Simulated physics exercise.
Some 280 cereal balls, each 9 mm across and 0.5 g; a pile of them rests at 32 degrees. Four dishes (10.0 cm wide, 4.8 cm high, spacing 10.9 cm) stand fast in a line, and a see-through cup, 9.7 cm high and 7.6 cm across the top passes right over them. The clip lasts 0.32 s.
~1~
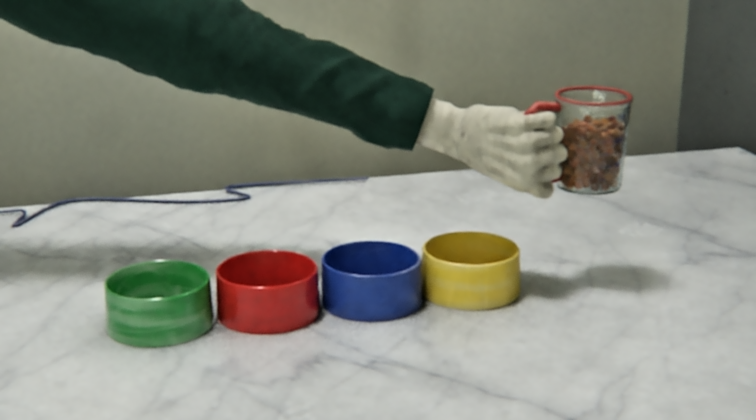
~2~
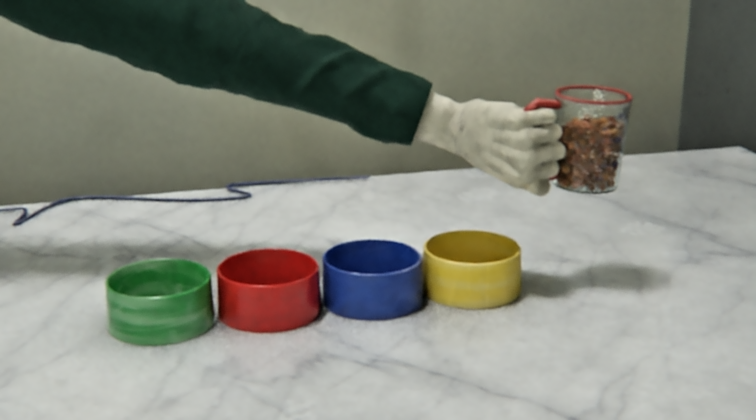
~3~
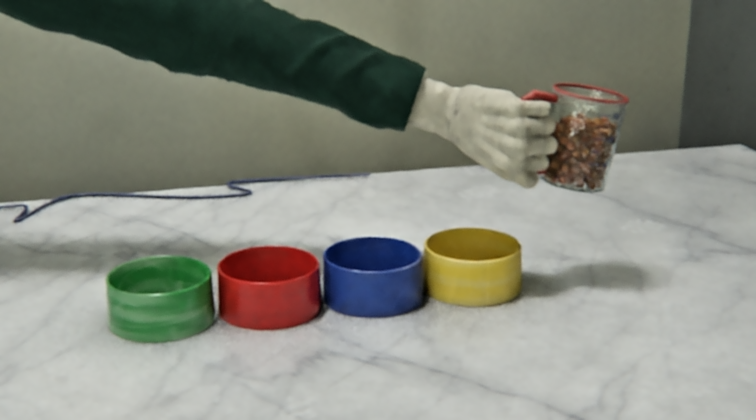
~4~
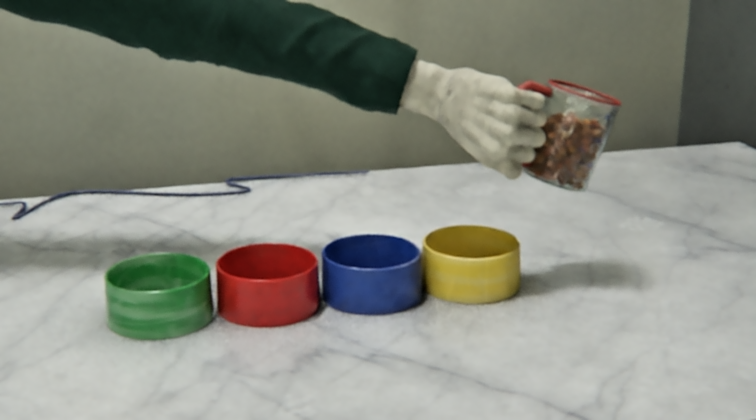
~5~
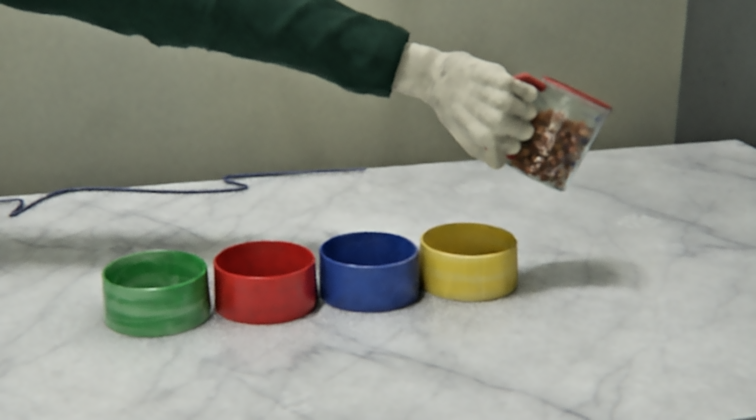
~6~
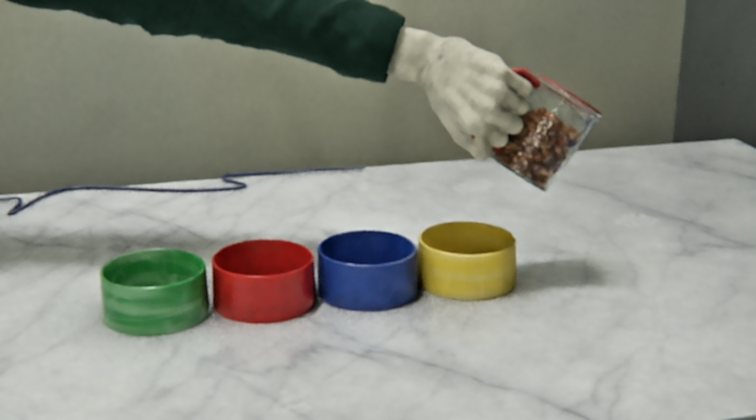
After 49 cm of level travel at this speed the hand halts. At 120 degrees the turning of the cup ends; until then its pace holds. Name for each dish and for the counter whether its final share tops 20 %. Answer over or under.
Red: Under, blue: Under, green: Under, yellow: Over, counter: Under.
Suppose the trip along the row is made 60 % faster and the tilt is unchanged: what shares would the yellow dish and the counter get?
In that case yellow 0; counter 10.
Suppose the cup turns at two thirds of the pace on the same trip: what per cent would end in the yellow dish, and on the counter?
Then: Yellow 10; counter 10.
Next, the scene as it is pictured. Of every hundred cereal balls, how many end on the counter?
Some 5 per cent.
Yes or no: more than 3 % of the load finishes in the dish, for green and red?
Green no, red no.
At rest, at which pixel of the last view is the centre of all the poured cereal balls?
At about (457, 265).
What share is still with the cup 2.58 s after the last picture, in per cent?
About 0 per cent.
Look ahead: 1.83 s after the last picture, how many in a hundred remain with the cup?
Roughly 0 per cent.
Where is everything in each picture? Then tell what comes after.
In the first picture, cup at (591, 141), tilt 0 degrees, lip at (627, 94), moved 0.0 cm; middle of the pieces at (593, 153); yellow dish at (471, 248); blue dish at (371, 258); red dish at (267, 269); green dish at (157, 280).
In the second picture, cup at (589, 140), tilt 2 degrees, lip at (627, 94), moved 0.3 cm; middle of the pieces at (591, 152).
In the third picture, cup at (581, 138), tilt 9 degrees, lip at (623, 97), moved 1.3 cm; middle of the pieces at (582, 151).
In the fourth picture, cup at (570, 136), tilt 17 degrees, lip at (616, 101), moved 2.5 cm; middle of the pieces at (568, 149).
In the fifth picture, cup at (556, 135), tilt 25 degrees, lip at (606, 106), moved 3.7 cm; middle of the pieces at (553, 147).
In the sixth picture, cup at (544, 134), tilt 33 degrees, lip at (596, 113), moved 4.9 cm; middle of the pieces at (539, 146); yellow dish at (467, 238); blue dish at (367, 248); red dish at (263, 258); green dish at (153, 268).
Then, 1.10 s after the last picture, tilt 120 degrees; cup holds 0 %, blue 5 %, yellow 85 %.
Then, 1.83 s after the last picture, tilt 120 degrees; cup holds 0 %, blue 10 %, yellow 85 %.
Then, 2.58 s after the last picture, tilt 120 degrees; cup holds 0 %, blue 10 %, yellow 85 %.
In the end, red 0 %, blue 10 %, green 0 %, yellow 85 %, counter 5 %.
